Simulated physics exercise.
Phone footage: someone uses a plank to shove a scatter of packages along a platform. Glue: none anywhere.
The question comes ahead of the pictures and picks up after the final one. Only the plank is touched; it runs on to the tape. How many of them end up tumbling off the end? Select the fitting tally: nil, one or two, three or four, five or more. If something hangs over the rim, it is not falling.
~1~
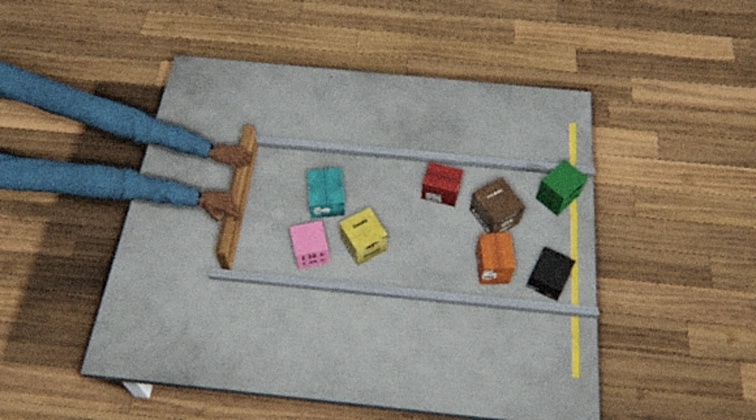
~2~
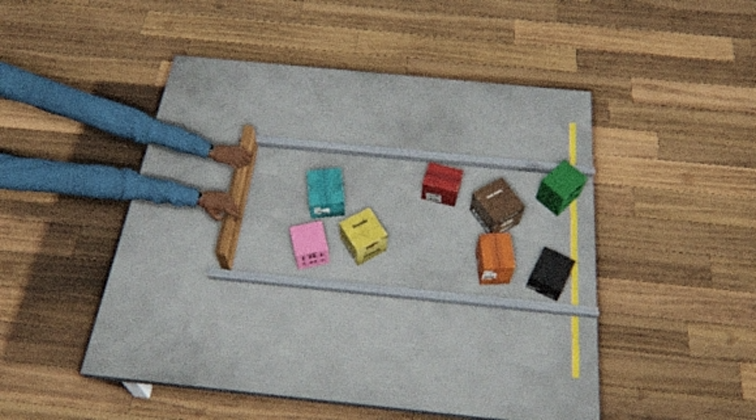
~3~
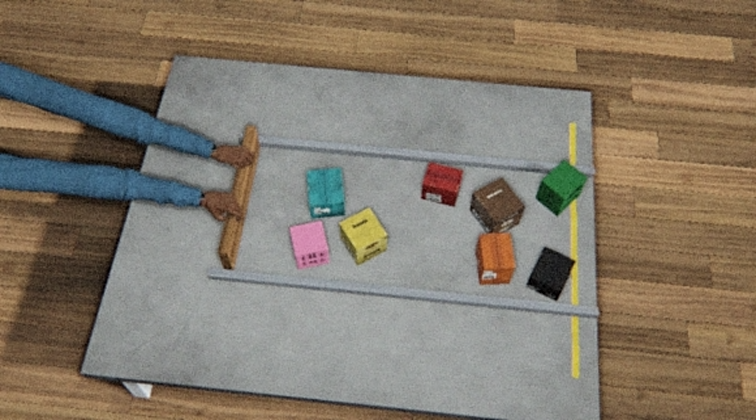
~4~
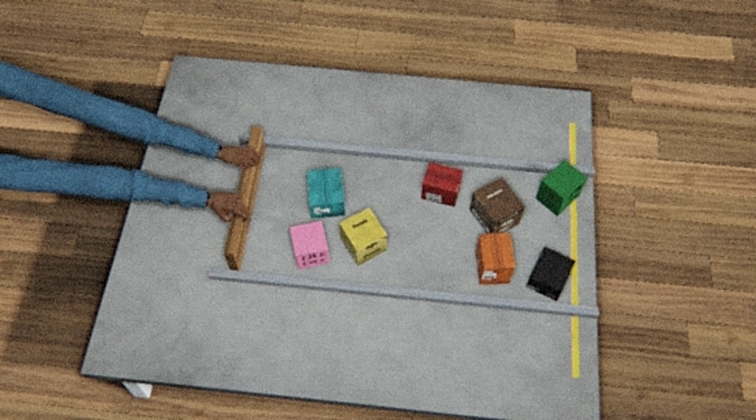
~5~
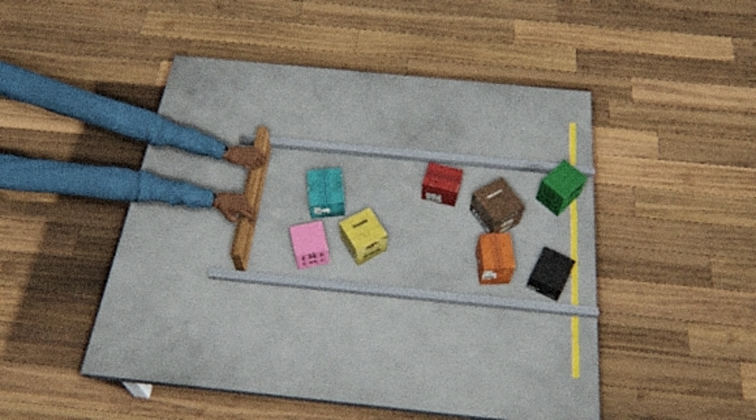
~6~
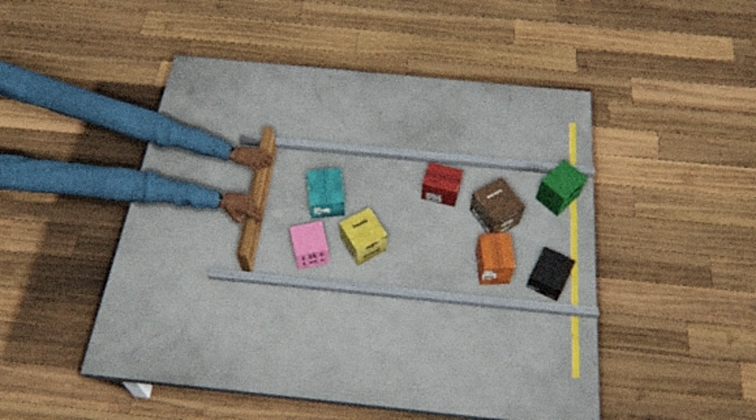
I reckon the ones pushed off reach five at the very least.
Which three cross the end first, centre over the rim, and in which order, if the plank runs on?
Earliest to latest, that's the black box, the brown box and the orange parcel.
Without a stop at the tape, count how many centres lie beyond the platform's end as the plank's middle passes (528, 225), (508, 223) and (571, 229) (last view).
1; 1; 5.
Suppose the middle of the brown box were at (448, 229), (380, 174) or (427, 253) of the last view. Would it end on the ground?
It topples off, then keeps its place, then topples off.
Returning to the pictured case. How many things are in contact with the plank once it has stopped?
3 touch it.
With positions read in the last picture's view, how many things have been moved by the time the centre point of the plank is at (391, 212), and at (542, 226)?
One spot: 4. Other spot: 8.
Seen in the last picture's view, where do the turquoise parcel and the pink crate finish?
I'd put one at around (594, 220) and the other at around (594, 289).
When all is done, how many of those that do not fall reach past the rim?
The count is 3.
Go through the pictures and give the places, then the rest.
Green crate (561, 188); black box (551, 274); orange parcel (495, 259); plank (238, 197); tape (574, 239), in the first picture.
Black box (551, 274); red parcel (442, 185), in the second picture.
Orange parcel (495, 259); yellow box (363, 237), in the third picture.
Green crate (561, 188); plank (246, 198), in the fourth picture.
Black box (551, 274); turquoise parcel (326, 193), in the fifth picture.
Green crate (561, 188); black box (551, 274); orange parcel (495, 259); plank (258, 199); tape (574, 239), in the sixth picture.
Soon after, none off yet; green crate at rest near (561, 188); black box at rest near (551, 274); orange parcel at rest near (495, 259).
In the end, the number that fall off is five or more; gone, yellow box, brown box, orange parcel, black box and green crate.
